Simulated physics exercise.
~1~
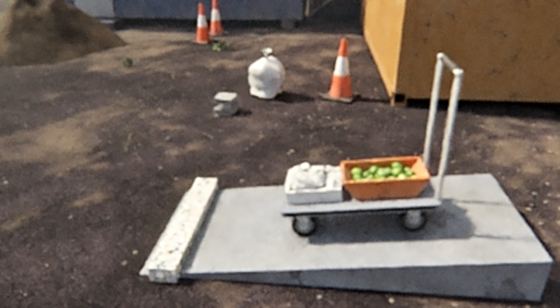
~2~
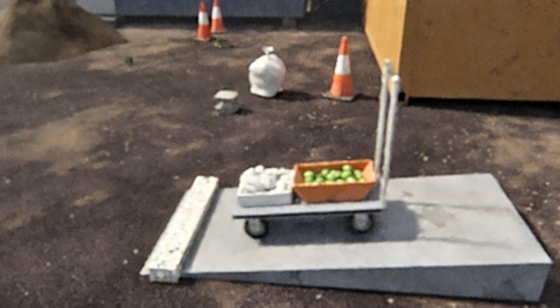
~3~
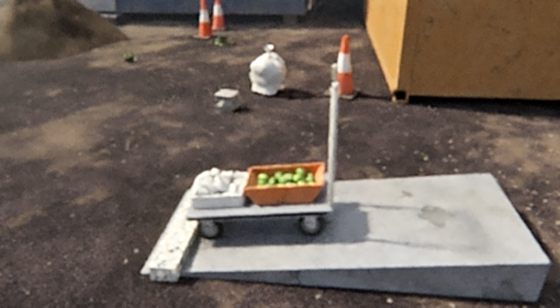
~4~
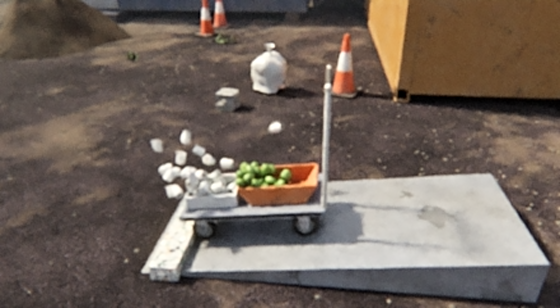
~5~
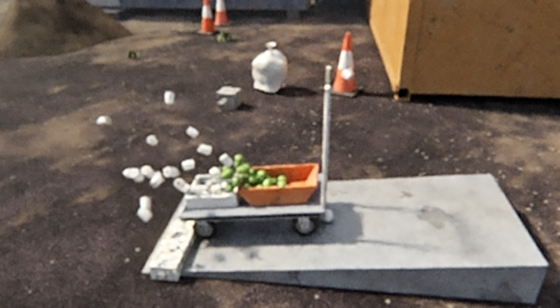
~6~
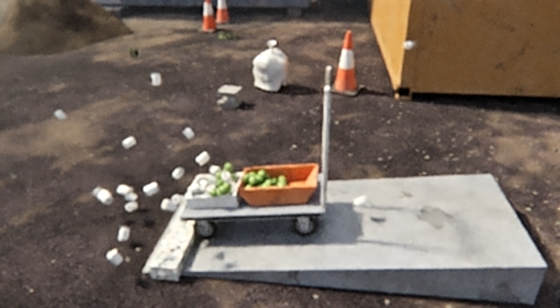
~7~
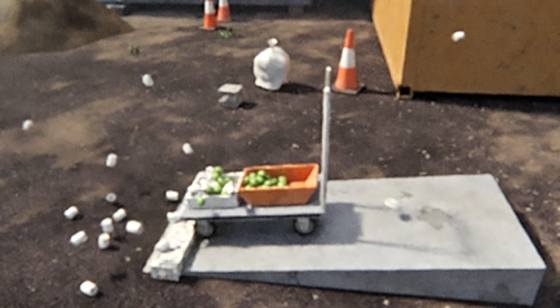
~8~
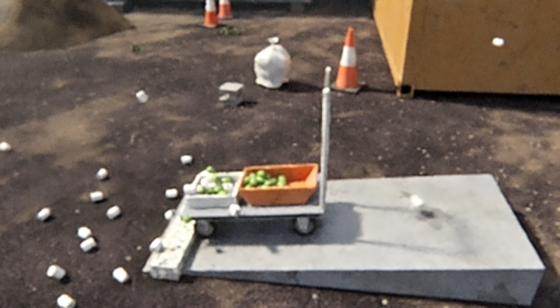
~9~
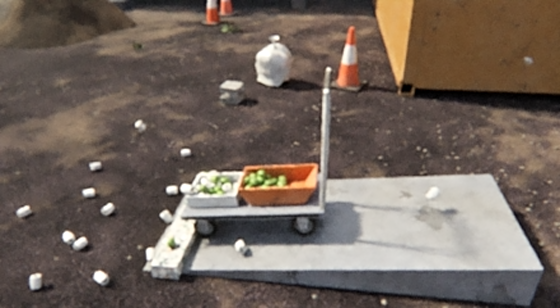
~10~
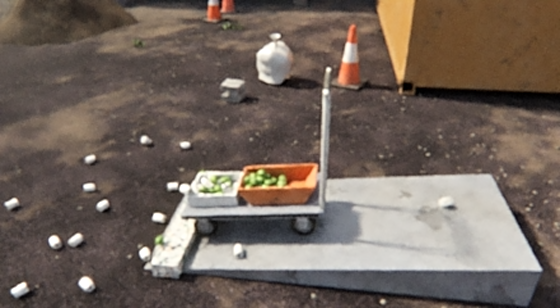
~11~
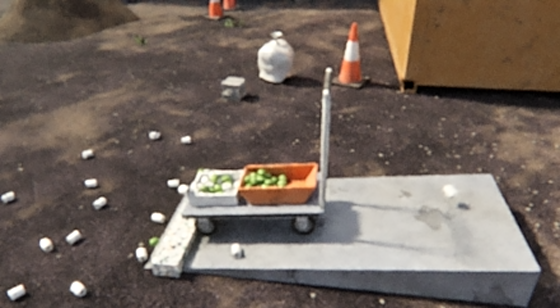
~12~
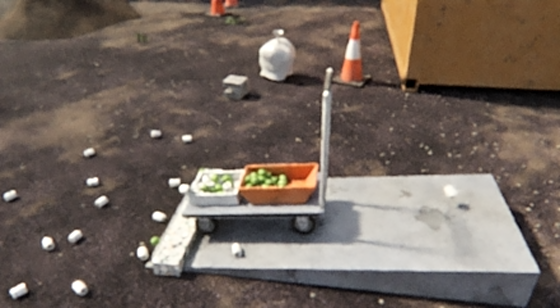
A flat cart carrying a white tub of small white rolls and an orange tub of limes rolled left down a ramp and stopped at the kerb, flinging many rolls onto the ground while some limes tumbled forward, mostly into the white tub.
